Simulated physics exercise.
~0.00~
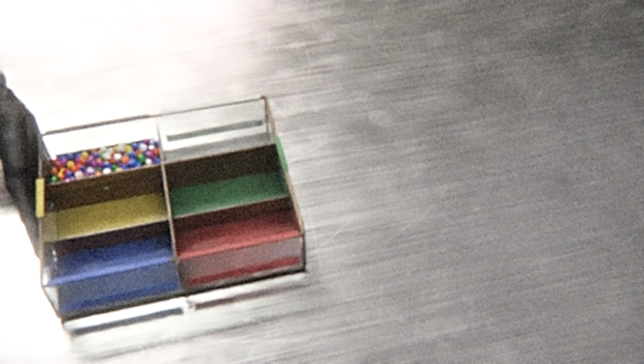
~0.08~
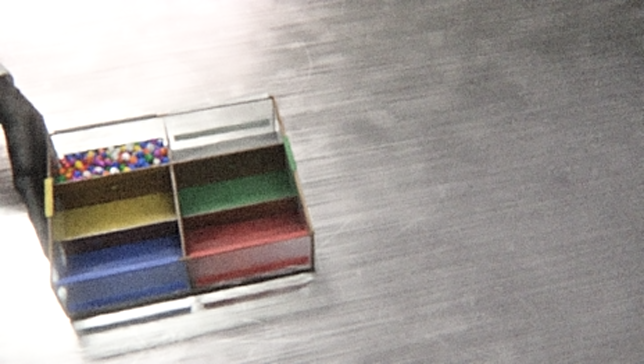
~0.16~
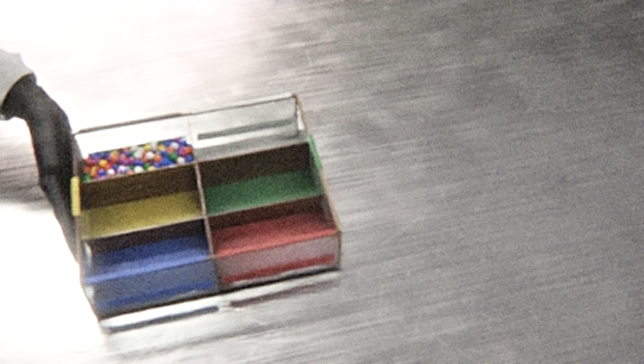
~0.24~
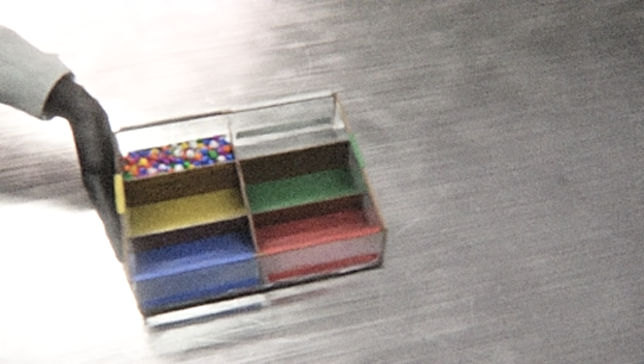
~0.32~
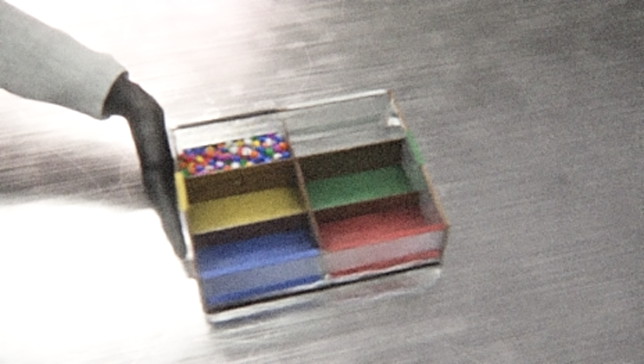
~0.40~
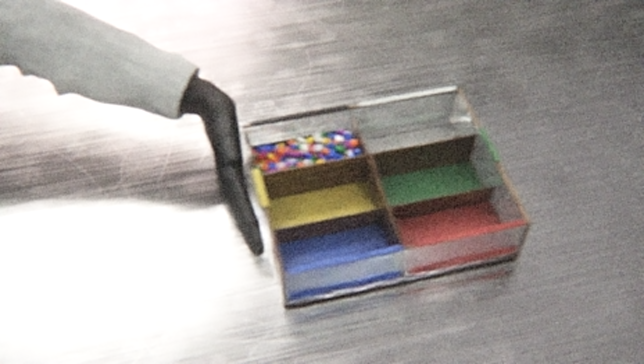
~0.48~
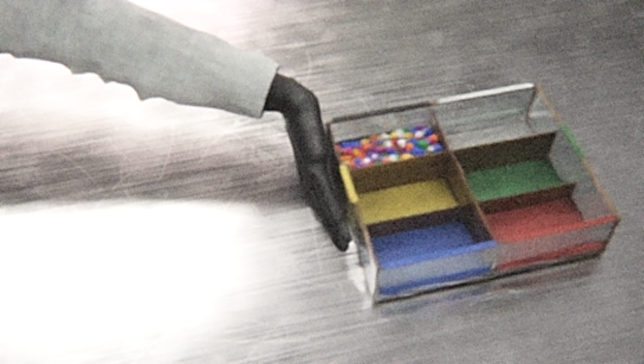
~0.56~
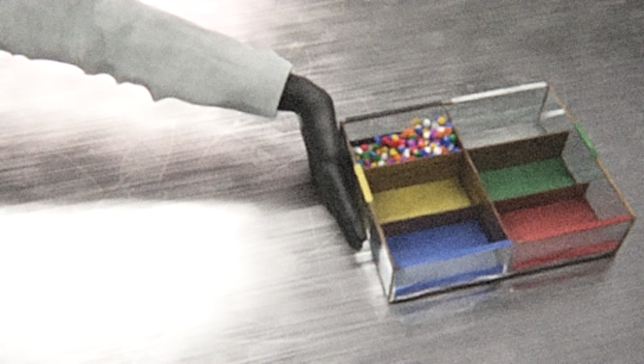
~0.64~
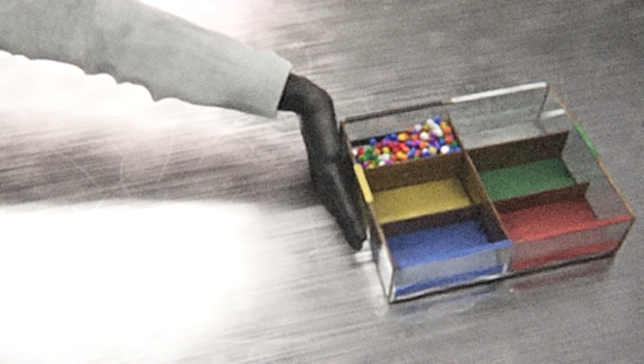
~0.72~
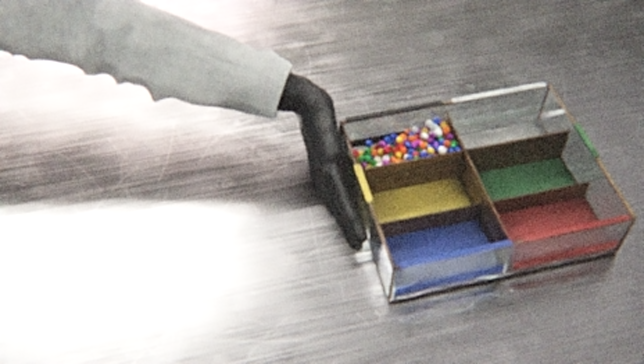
The clip opens on a clear-walled tray at the left of a brushed metal surface, with a dark-gloved hand at its left side. The tray has six compartments, and small multicoloured beads fill the one at the upper left, while others show yellow, green, blue and red floors. The hand moves the tray to the right, slowly at first and then faster, as a pale grey sleeve comes into view behind it. Near the right edge, the tray slows abruptly and stops. It ends at rest with the hand still against it and the beads still in their original compartment.
